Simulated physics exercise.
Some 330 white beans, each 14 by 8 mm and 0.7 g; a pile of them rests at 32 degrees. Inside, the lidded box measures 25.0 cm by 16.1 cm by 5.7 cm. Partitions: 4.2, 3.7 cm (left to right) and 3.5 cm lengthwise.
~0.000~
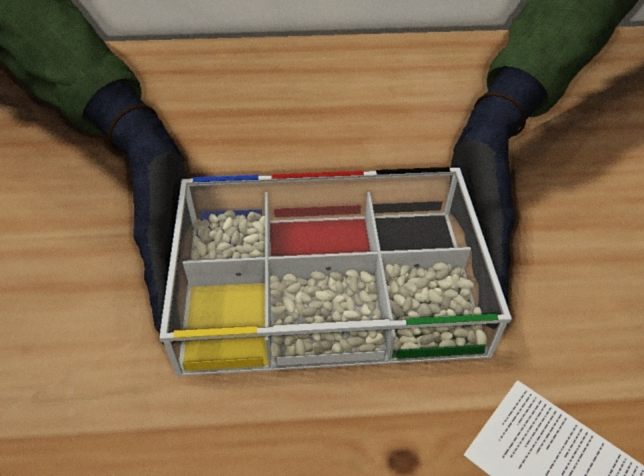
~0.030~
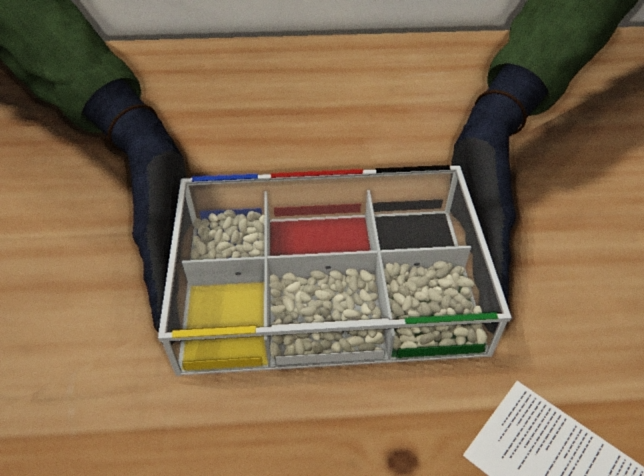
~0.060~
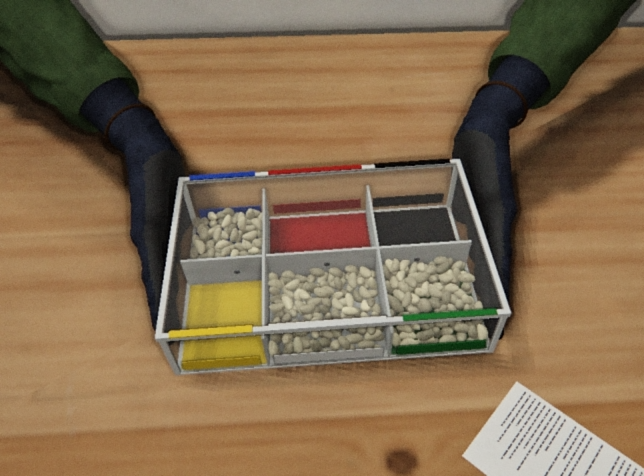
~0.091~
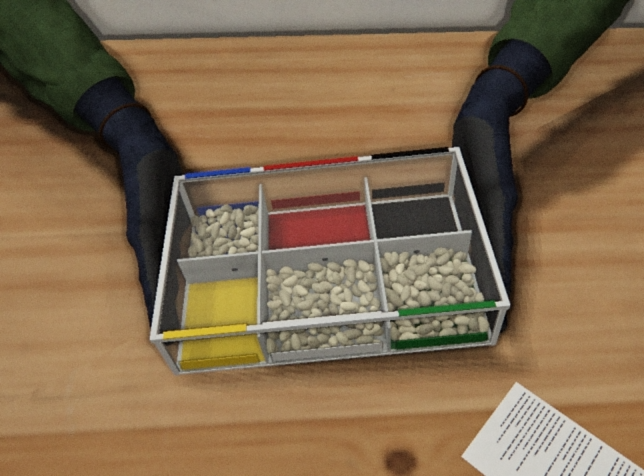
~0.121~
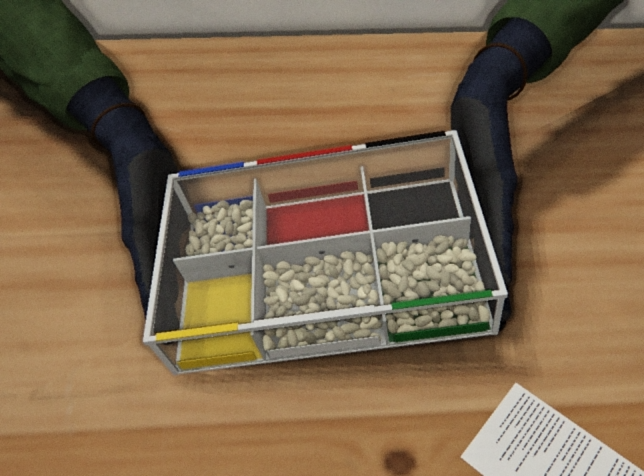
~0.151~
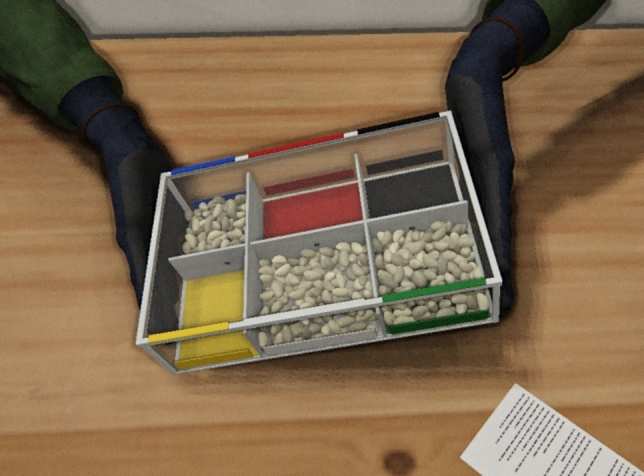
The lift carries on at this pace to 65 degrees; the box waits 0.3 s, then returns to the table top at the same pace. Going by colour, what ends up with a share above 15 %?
Red: Under, blue: Over, green: Over, yellow: Under, white: Over, black: Under.
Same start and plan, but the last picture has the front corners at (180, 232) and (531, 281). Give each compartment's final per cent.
Red 5; blue 20; green 30; yellow 0; white 25; black 15.
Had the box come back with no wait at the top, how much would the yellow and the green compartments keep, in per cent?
Yellow 5, green 25.
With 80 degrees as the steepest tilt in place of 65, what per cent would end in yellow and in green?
Yellow 10; green 20.
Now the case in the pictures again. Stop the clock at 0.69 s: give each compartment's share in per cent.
Red 0; blue 25; green 30; yellow 5; white 40; black 0.
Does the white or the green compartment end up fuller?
The white compartment.
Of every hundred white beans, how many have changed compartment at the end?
Roughly 15 per cent.
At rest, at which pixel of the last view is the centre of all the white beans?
Around (295, 312).
After 0.69 s, tilt 65 degrees; blue 25 %, green 30 %, yellow 5 %, white 40 %.
After 1.05 s, tilt 39 degrees; blue 25 %, green 30 %, yellow 5 %, white 40 %.
After 1.50 s, tilt 0 degrees; blue 25 %, green 30 %, yellow 5 %, white 40 %.
By 2.0 s all is still; red 0 %, blue 25 %, green 30 %, yellow 5 %, white 40 %, black 0 %.
